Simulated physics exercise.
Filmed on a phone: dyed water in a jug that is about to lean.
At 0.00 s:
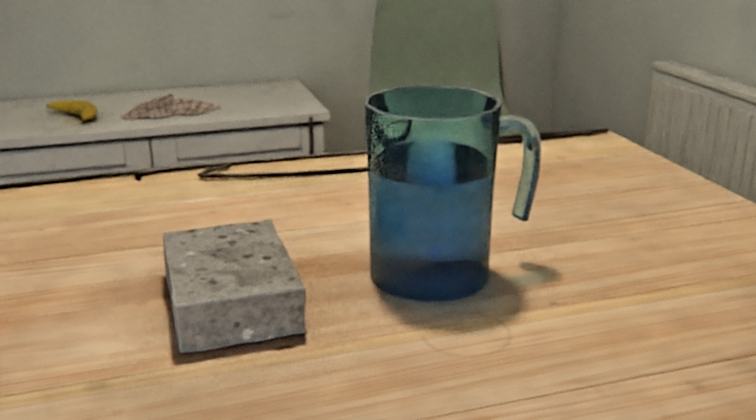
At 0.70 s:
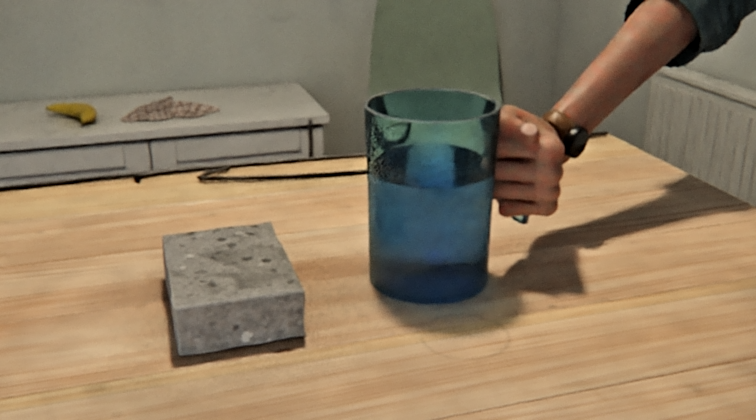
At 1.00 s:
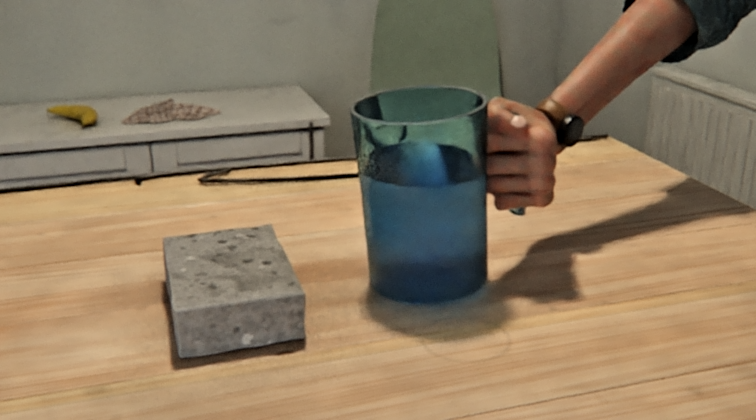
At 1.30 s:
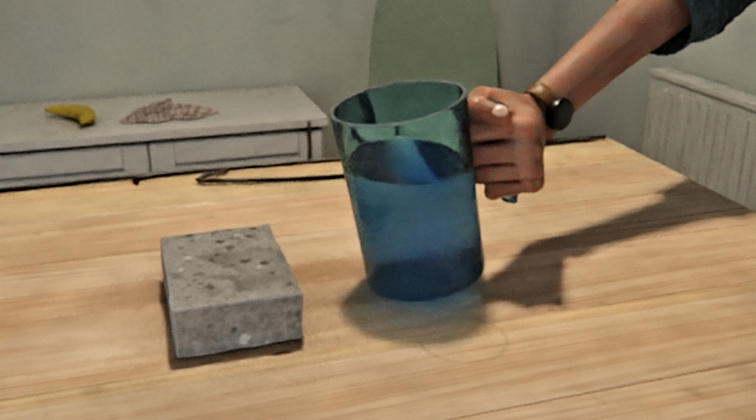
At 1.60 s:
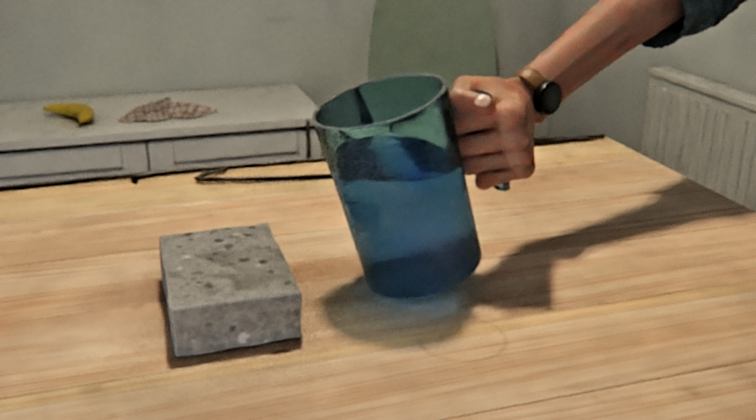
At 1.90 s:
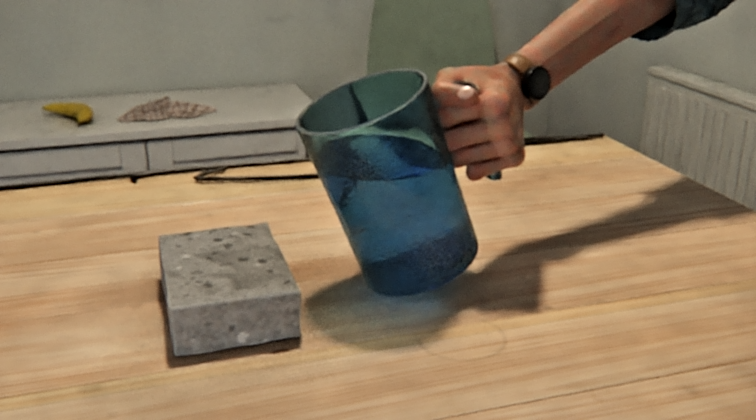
In the video, a clear jug of blue liquid stands beside a grey brick on a wooden table; a hand reaches in from the right, grips the handle and tilts the jug leftward, towards the brick.
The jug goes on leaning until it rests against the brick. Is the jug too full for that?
It slops over.
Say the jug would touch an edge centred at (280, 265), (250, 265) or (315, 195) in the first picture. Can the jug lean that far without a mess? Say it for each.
One after the other: Runs over, spills, is safe.
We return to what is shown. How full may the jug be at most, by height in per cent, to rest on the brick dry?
Some 45 per cent.
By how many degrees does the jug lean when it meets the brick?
Roughly 60°.
After 2.5 s, the jug leans by about 40°; all is still inside.
After 3.1 s, the jug leans by about 55°; a puddle lies under it; nearly all of the dyed water is inside.
After 4.5 s, the jug leans by about 60°, against the brick; a puddle lies under it; about three quarters of the dyed water is inside.
